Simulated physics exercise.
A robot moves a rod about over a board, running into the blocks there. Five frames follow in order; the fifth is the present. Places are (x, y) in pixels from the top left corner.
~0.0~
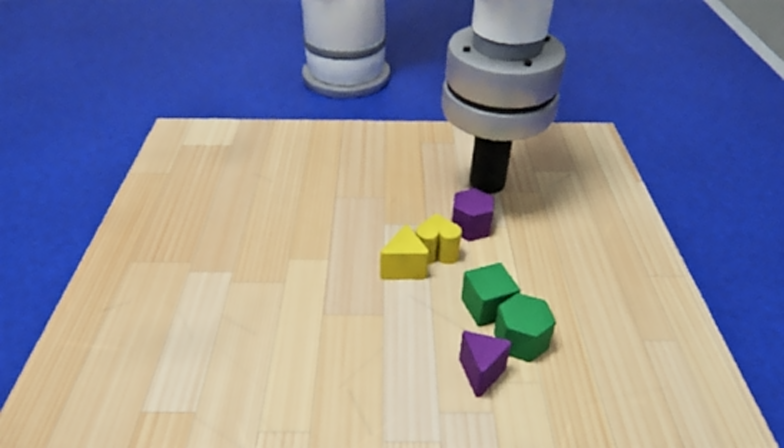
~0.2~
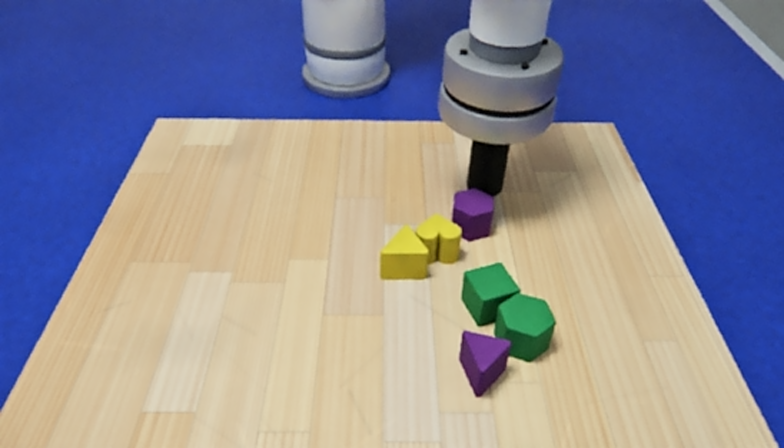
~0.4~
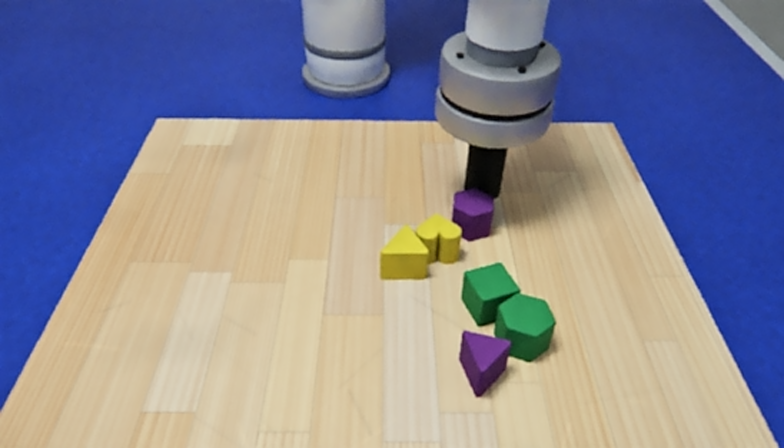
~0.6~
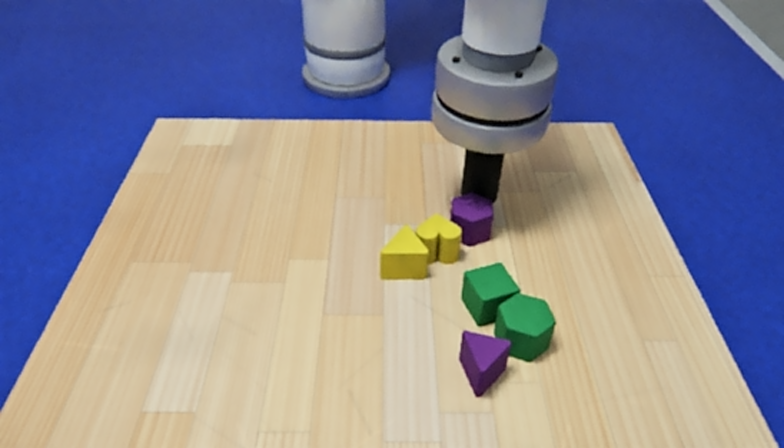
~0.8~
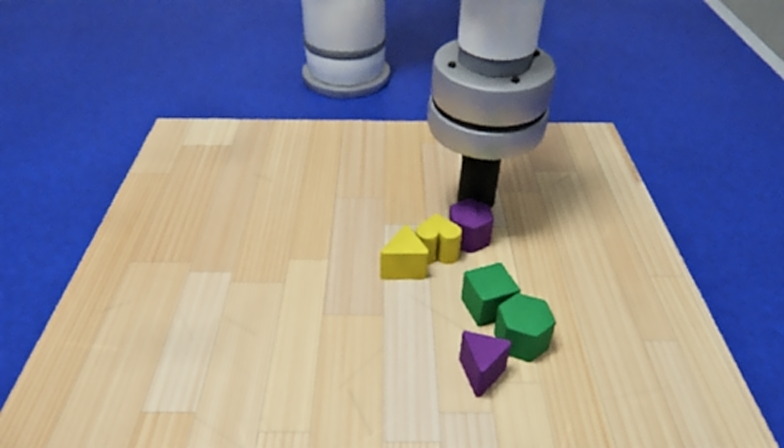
At first, a robot arm holds a black rod just behind a purple hexagonal block on a wooden board, near yellow, green and purple blocks. The rod moves slightly toward the viewer and left, then nudges the purple hexagonal block a little nearer the viewer, while the other blocks stay still.
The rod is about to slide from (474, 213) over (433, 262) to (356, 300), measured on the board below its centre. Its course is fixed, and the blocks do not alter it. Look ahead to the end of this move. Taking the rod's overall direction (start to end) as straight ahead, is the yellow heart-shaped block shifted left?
My answer is yes.
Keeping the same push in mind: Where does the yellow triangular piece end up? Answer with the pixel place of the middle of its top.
I'd place it at (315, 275), taking the centre of its top.
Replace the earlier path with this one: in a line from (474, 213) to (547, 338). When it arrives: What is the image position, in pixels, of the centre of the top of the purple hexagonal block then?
Its top centre lands on (478, 260).
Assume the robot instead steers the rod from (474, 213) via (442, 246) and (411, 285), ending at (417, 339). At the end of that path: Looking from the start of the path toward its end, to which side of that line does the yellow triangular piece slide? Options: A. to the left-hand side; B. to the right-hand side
It's B.
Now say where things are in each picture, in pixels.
Tip of the rod at (487, 183), middles of tops, yellow triangular piece at (405, 242), yellow heart-shaped block at (438, 227), purple hexagonal block at (474, 201), green square block at (492, 280), in the first frame.
Rod at (485, 187), nothing pushed, in the second frame.
Rod at (482, 191), nothing pushed, in the third frame.
Rod at (479, 195), purple hexagonal block at (473, 206), in the fourth frame.
Rod at (476, 201), yellow triangular piece at (405, 242), yellow heart-shaped block at (438, 227), purple hexagonal block at (472, 212), green square block at (492, 280), in the fifth frame.
On the path given first. One third of the way, rod at (453, 234); yellow triangular piece at (389, 248); yellow heart-shaped block at (426, 256), turned 90° clockwise; purple hexagonal block at (471, 248), turned 55° anticlockwise.
Two thirds of the way, rod at (409, 262); yellow triangular piece at (371, 254), turned 30° clockwise; yellow heart-shaped block at (412, 277), turned 55° clockwise; purple hexagonal block at (463, 259), turned 80° anticlockwise; green square block at (497, 286), turned 15° anticlockwise.
At the end, rod at (356, 288); yellow triangular piece at (314, 276), turned 35° clockwise; yellow heart-shaped block at (404, 286), turned 15° clockwise; purple hexagonal block at (463, 259), turned 80° anticlockwise; green square block at (497, 286), turned 15° anticlockwise.
